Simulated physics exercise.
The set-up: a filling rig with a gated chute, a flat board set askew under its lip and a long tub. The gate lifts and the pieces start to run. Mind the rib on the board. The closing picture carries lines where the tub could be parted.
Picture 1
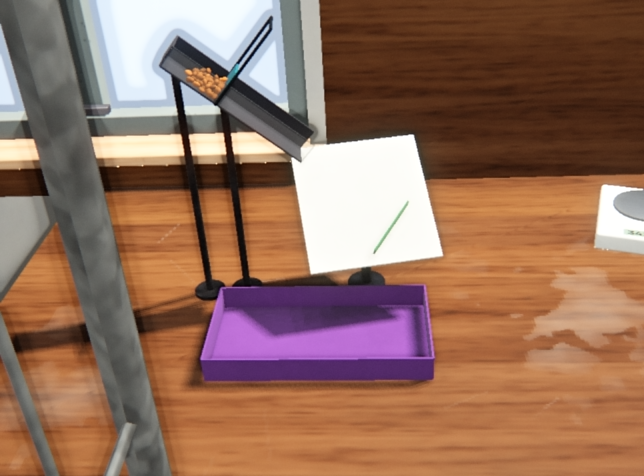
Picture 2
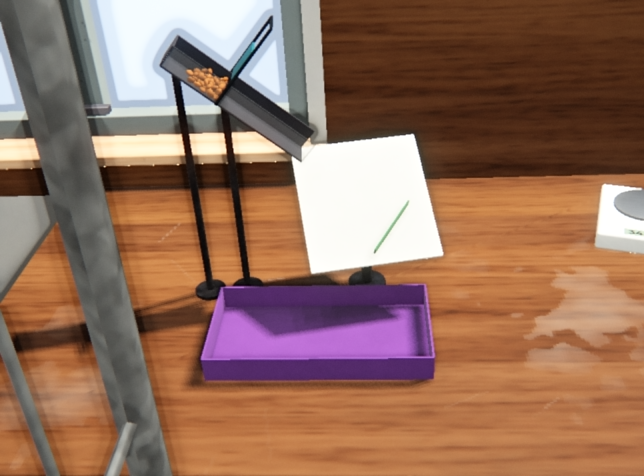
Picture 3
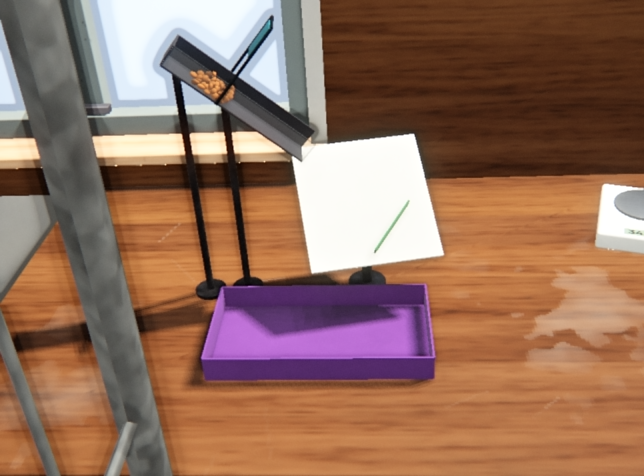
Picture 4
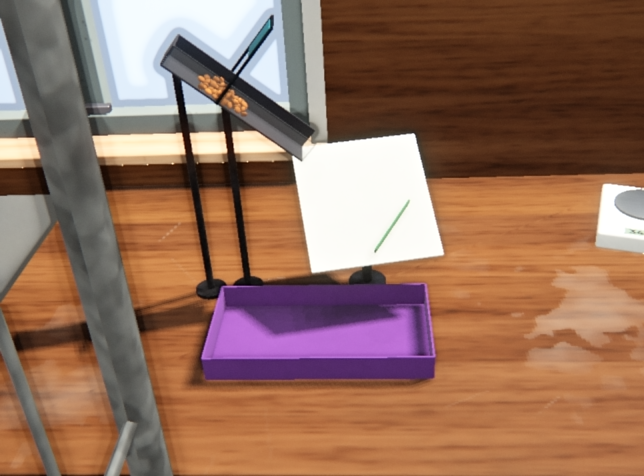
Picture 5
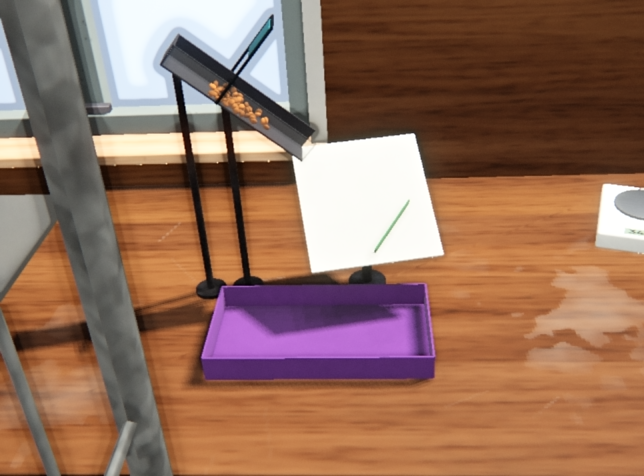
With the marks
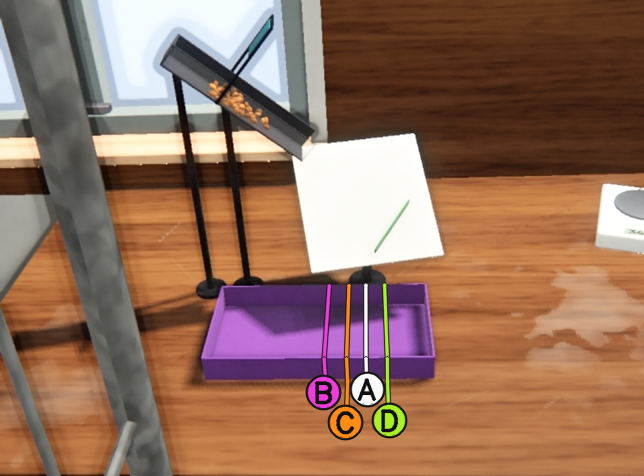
At first, small orange-brown pieces sit bunched behind a gate in a sloping dark chute, above a tilted white board with a green rib and an empty purple tub. The gate lifts, and the pieces slide down to the right beneath it, stretching into a longer trail partway along the chute.
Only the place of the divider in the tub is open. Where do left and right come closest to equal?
A is best.
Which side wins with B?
More lands on the right.
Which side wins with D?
More lands on the left.
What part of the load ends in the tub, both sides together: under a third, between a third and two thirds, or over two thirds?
About that: Over two thirds.
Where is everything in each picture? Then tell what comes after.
The first frame shows load behind the gate (209, 81), bits of cat kibble; lip of the chute (301, 155), sloping fairly steeply.
The second frame shows middle of the board (365, 201), tilted fairly steeply; middle of its low edge (378, 264); of its high edge (353, 142).
The third frame shows front corners of the tub (202, 359) and (434, 357), empty; front of the load (228, 95).
The fourth frame shows middle of the load (225, 90); its front (244, 114), roughly a quarter of the way to the lip; rib from (409, 200) to (376, 249).
The fifth frame shows middle of the load (238, 100); its front (267, 127), roughly half of the way to the lip.
On the marked copy, line A crosses the front rim at (365, 357); line B crosses the front rim at (324, 357); line C crosses the front rim at (346, 357); line D crosses the front rim at (387, 357).
With A, of what is caught, roughly half on the left of the divider, roughly half on the right.
With B, of what is caught, not one piece on the left of the divider, every piece on the right.
With C, of what is caught, just a few on the left of the divider, almost all on the right.
With D, of what is caught, almost all on the left of the divider, about a tenth on the right.
